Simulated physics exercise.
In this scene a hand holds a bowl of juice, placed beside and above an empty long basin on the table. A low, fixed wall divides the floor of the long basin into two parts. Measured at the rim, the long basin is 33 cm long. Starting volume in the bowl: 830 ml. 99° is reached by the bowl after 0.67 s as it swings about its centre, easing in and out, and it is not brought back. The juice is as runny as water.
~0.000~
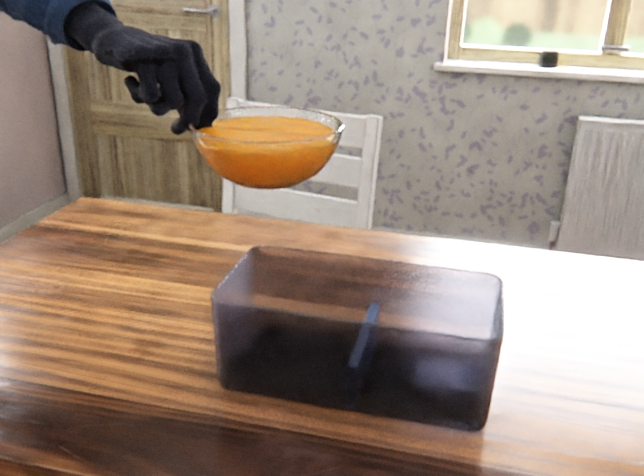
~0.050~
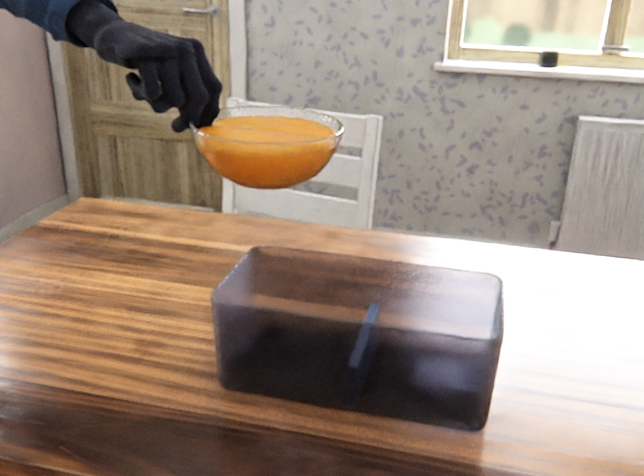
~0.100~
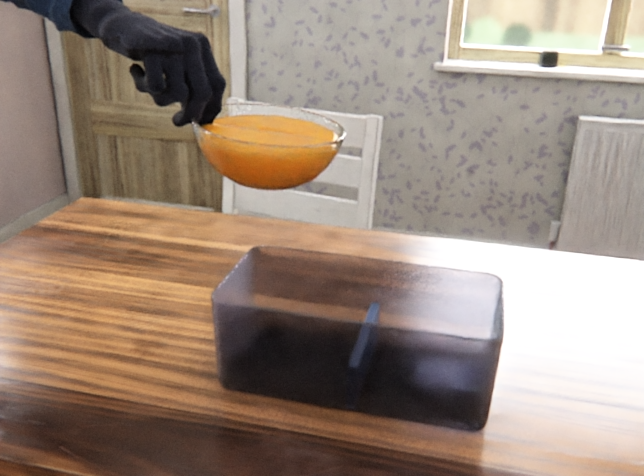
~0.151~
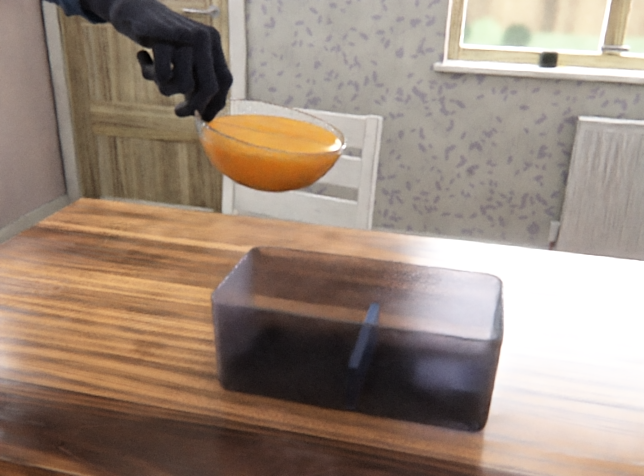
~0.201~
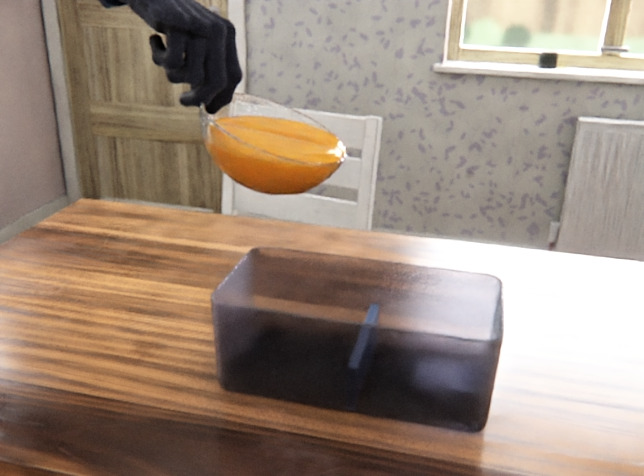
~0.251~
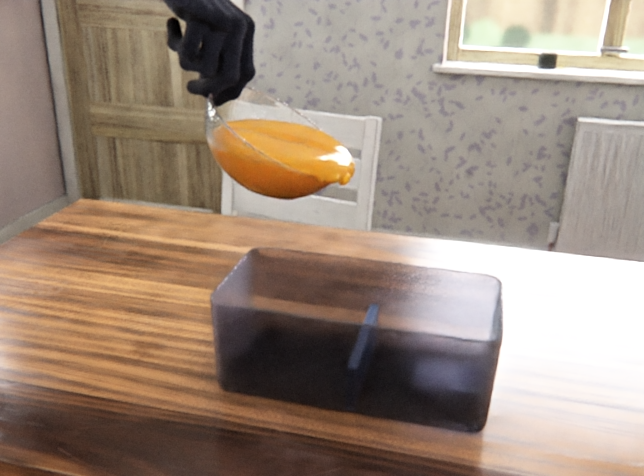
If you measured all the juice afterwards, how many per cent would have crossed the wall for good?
Around 66 per cent would have crossed.
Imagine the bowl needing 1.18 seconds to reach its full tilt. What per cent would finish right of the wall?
80 per cent.
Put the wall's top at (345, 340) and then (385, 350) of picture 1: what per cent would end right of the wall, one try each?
The first gives near 80 per cent and the second near 40 per cent.
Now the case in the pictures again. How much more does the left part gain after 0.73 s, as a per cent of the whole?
That amounts to roughly 6 per cent of the whole.
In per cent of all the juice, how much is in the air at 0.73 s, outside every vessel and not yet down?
Estimate: About 5 in a hundred.
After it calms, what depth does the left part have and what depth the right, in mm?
I'd expect close to 10 mm on the left and close to 24 mm on the right.
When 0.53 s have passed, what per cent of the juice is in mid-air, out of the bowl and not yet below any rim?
Around 42 percent.
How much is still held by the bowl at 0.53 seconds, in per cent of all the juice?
Remaining: Near 8 % of the total.
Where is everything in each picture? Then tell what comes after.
In the first picture, it leans 0°; its right rim is at (340, 131); the juice meets the walls at (203, 125) and (338, 137); the long basin's rim runs from (233, 271) to (502, 307); the wall's top is at (365, 333).
In the second picture, it leans 1°; its right rim is at (341, 133); the juice meets the walls at (203, 124) and (338, 138).
In the third picture, it leans 5°; its right rim is at (342, 138); the juice meets the walls at (205, 122) and (339, 141).
In the fourth picture, it leans 12°; its right rim is at (343, 148); the juice meets the walls at (208, 121) and (342, 145).
In the fifth picture, it leans 20°; its right rim is at (343, 160); the juice meets the walls at (212, 121) and (342, 154); 2 per cent is over the edge.
In the sixth picture, it leans 31°; its right rim is at (340, 174); the juice meets the walls at (217, 125) and (322, 153); 10 per cent is over the edge.
By 0.53 s the tilt is 88° and 8 per cent is still to pour, 3 is left of the wall and 46 right of it.
By 0.73 s the tilt is 99° and 0 per cent is still to pour, 27 is left of the wall and 67 right of it.
By 0.94 s the tilt is 99° and 0 per cent is still to pour, 33 is left of the wall and 66 right of it.
By 1.17 s the tilt is 99° and 0 per cent is still to pour, 33 is left of the wall and 66 right of it.
At rest 33 per cent lies left of the wall, 66 right of it and 1 outside.
